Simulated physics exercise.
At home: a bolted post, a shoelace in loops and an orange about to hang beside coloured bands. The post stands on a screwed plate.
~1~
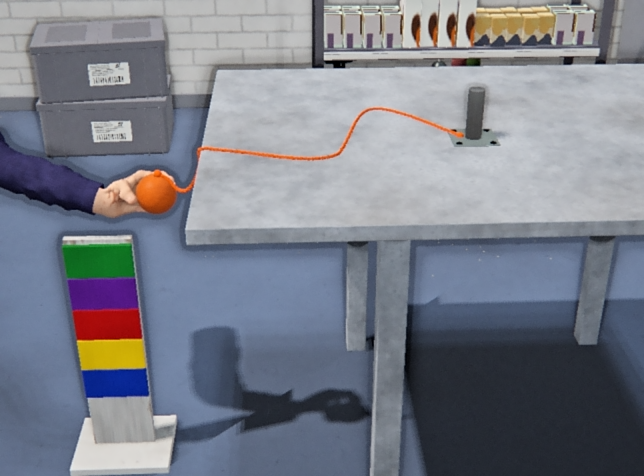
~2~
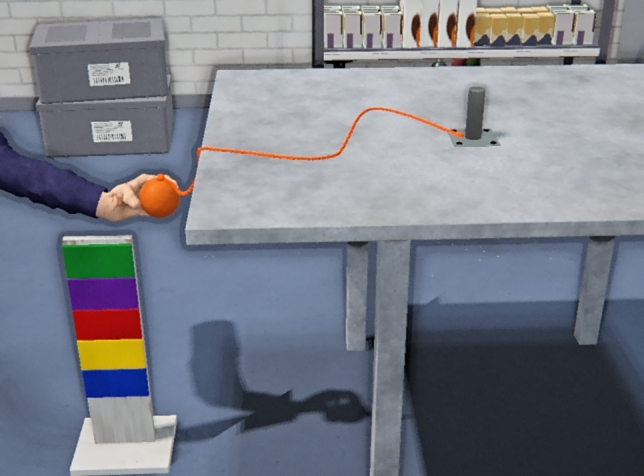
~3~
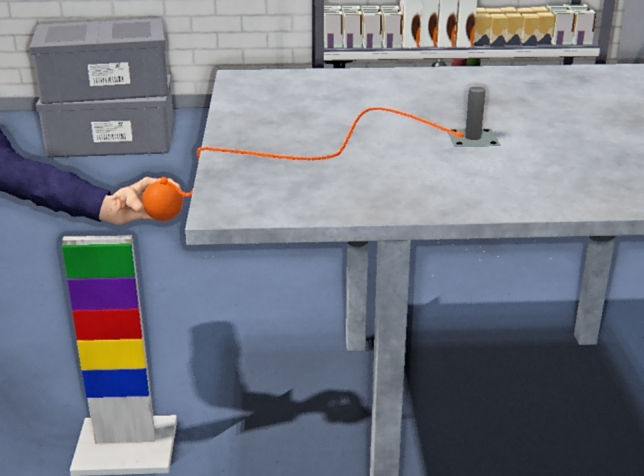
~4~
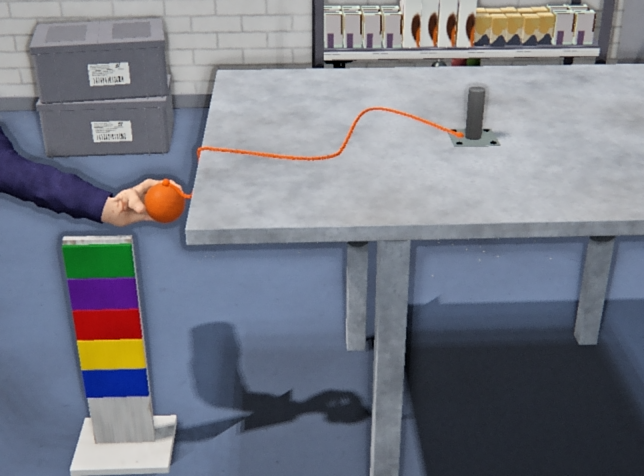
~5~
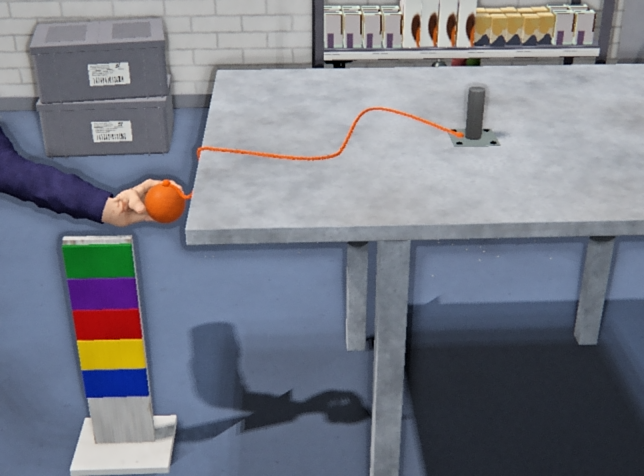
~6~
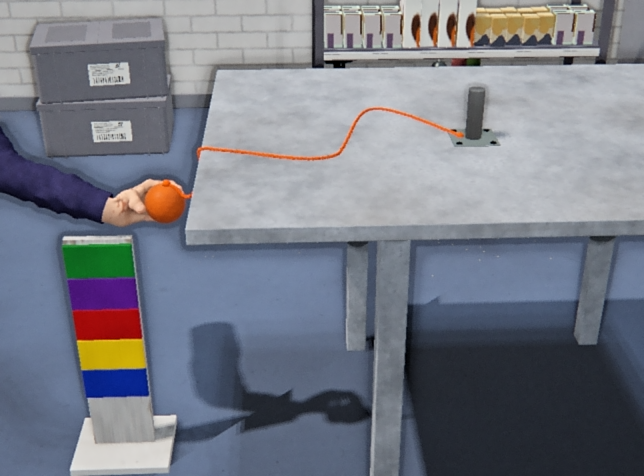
The clip opens on a hand at the left holding an orange ball beside a grey table, above a stand with green, purple, red, yellow and blue bands, while an orange cord curves across the tabletop to a post. The hand shifts the ball slightly right, then stays still; the cord barely changes.
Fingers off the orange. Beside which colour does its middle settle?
Its centre hangs level with the yellow band.
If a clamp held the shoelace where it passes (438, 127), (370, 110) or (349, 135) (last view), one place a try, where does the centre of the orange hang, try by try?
In that order: (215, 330), (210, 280) and (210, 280).
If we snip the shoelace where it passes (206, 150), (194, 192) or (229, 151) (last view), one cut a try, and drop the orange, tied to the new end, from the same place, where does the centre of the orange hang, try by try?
About (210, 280), (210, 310) and (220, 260).
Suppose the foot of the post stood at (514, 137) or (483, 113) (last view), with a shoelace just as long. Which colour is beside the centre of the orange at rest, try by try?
One after the other, red; red.
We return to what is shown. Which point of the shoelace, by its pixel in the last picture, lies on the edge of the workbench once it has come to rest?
It lies at about (334, 156).
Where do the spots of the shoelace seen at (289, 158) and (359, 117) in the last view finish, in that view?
At (206, 174), then (310, 134).
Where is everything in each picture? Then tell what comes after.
Orange (157, 193); green (99, 263); purple (103, 295); red (107, 326); yellow (112, 356); blue (116, 384), in the first picture.
Orange (160, 197); shoelace through (432, 124) (365, 112) (347, 139) (289, 158) (208, 150), in the second picture.
Orange (163, 201), in the third picture.
Orange (165, 203); shoelace through (432, 124) (365, 112) (347, 139) (289, 158) (208, 150), in the fourth picture.
Orange (165, 203), in the fifth picture.
Orange (165, 203); shoelace through (432, 124) (365, 112) (347, 139) (289, 158) (208, 150), in the sixth picture.
Early on, orange near (241, 297); level with red.
Midway, orange near (202, 331); level with yellow.
Finally, orange near (219, 333); level with yellow. Its middle rests at the yellow band.
